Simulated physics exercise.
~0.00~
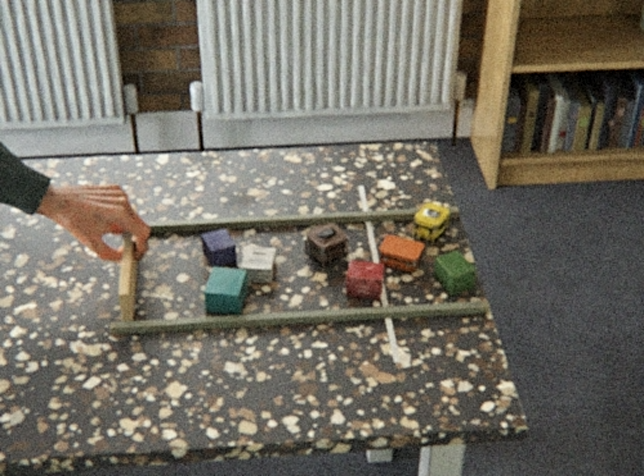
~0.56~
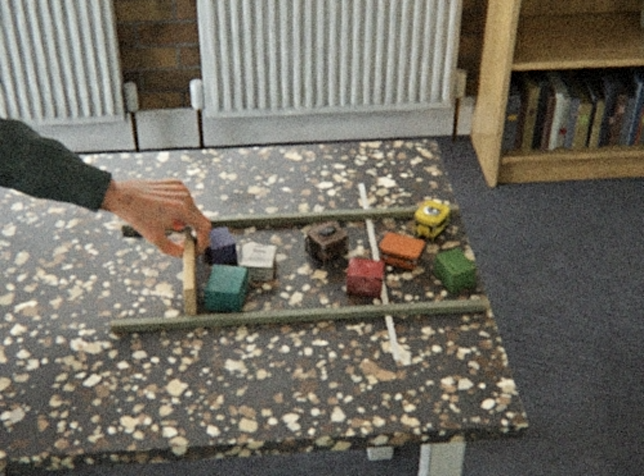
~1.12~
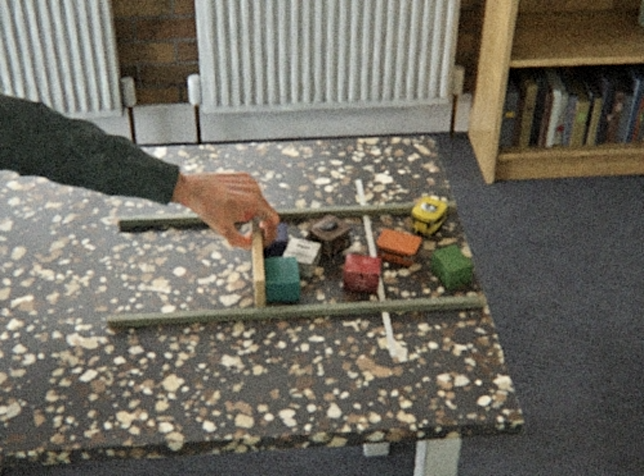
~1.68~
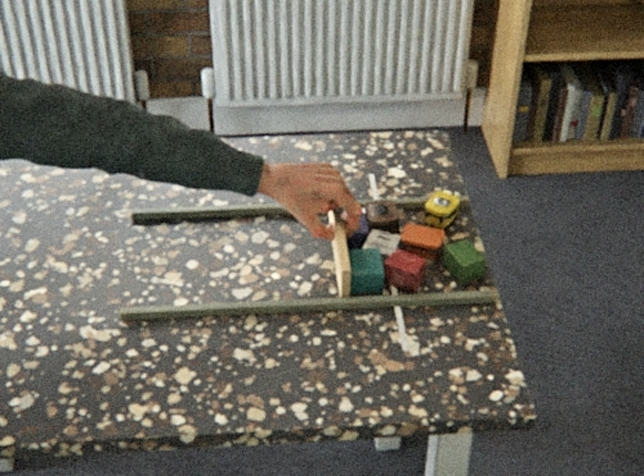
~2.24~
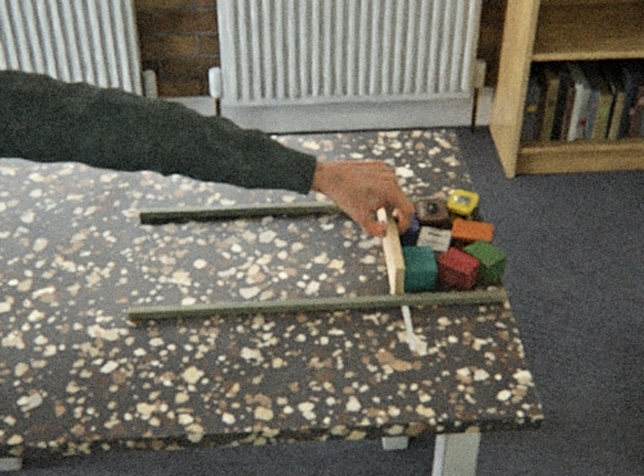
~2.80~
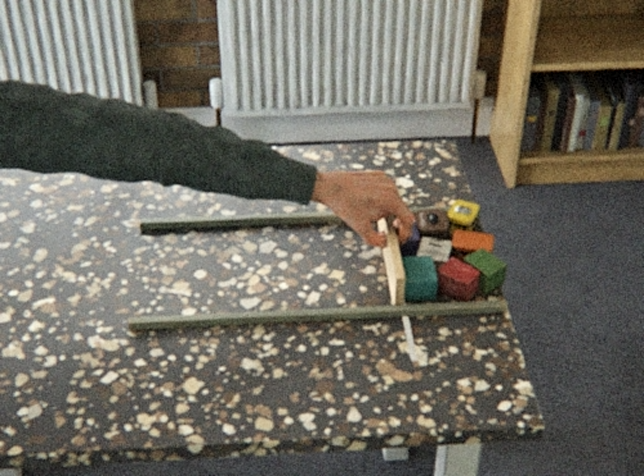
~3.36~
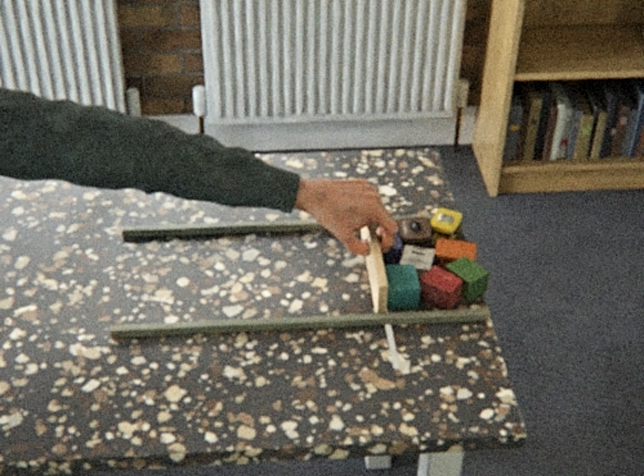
The video shows a hand sliding an upright wooden board rightward between two rails on a speckled table, gathering small colourful blocks and boxes into a cluster. The board stops near the white tape strip, and the objects remain bunched at the table's right edge, with none falling off.
